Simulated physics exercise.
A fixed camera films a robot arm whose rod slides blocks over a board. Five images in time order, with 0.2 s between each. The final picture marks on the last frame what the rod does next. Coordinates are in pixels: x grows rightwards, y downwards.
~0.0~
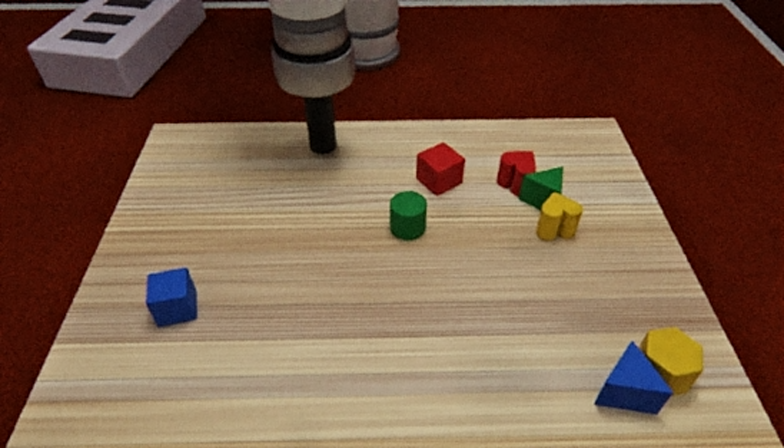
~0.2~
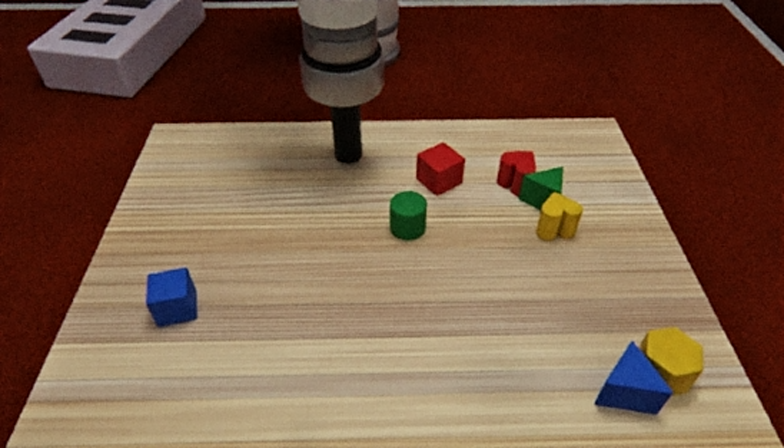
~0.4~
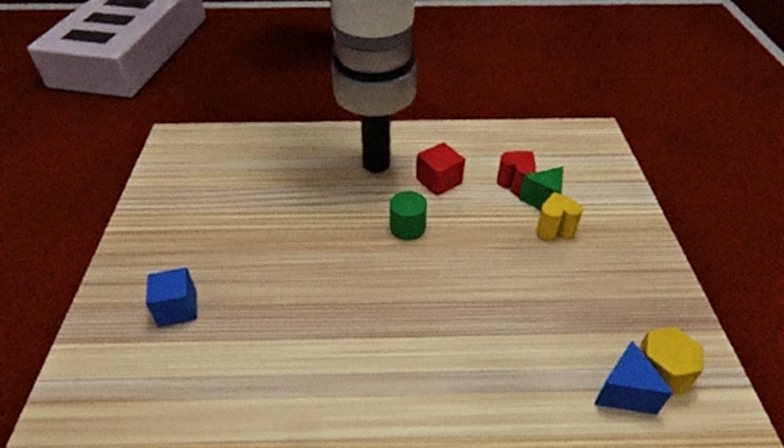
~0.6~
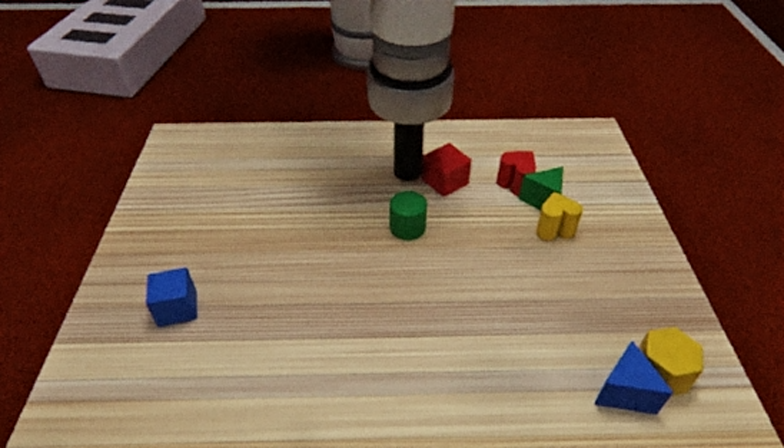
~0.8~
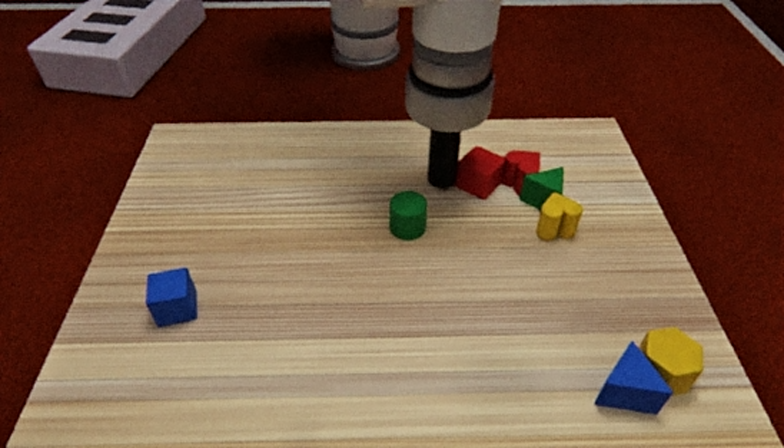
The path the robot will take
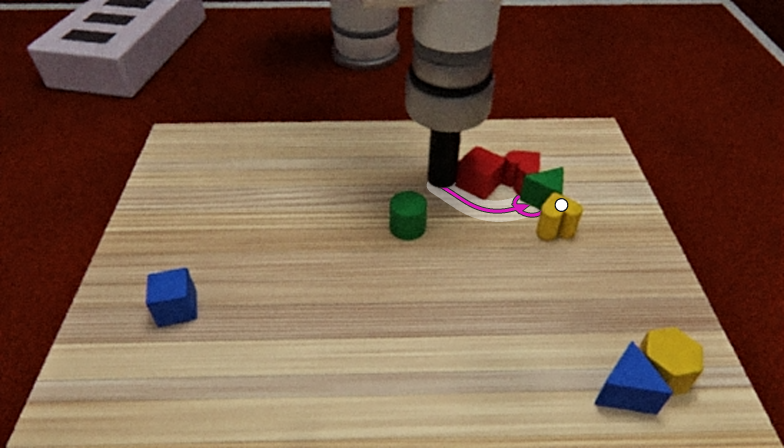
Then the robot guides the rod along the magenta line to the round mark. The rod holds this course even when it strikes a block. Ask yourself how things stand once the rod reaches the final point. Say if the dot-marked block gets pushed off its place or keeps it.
The push misses it.
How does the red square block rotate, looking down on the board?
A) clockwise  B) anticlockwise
I'll go with B - anticlockwise.
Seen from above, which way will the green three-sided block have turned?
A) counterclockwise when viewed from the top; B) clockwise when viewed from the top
Choice B: Clockwise when viewed from the top.
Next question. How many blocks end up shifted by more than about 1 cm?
It moves three or more blocks.
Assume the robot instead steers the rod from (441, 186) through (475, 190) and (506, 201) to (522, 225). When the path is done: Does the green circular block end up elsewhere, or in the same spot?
It will remain on its spot.
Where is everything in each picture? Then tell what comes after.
In the first picture, lower end of the rod at (323, 146), tops of blocks, red square block at (441, 156), red heart at (521, 160), green three-sided block at (550, 177), yellow heart at (561, 205).
In the second picture, rod at (349, 155), blocks as before.
In the third picture, rod at (377, 164), blocks as before.
In the fourth picture, rod at (408, 172), red square block at (447, 157).
In the fifth picture, rod at (442, 179), red square block at (482, 160), red heart at (525, 160), green three-sided block at (550, 178), yellow heart at (561, 205).
The drawn path runs from (441, 186) via (466, 202) and (498, 211), ending at (530, 205); the dot is on the yellow heart.
On the path given first. One third of the way, rod at (468, 196); red square block at (497, 161), turned 40° anticlockwise; red heart at (531, 159), turned 20° clockwise.
Two thirds of the way, rod at (500, 204); red square block at (503, 161), turned 60° anticlockwise; red heart at (535, 156), turned 20° clockwise.
At the end, rod at (531, 198); red square block at (503, 161), turned 60° anticlockwise; red heart at (536, 154); green three-sided block at (562, 175), turned 20° clockwise; yellow heart not moved.
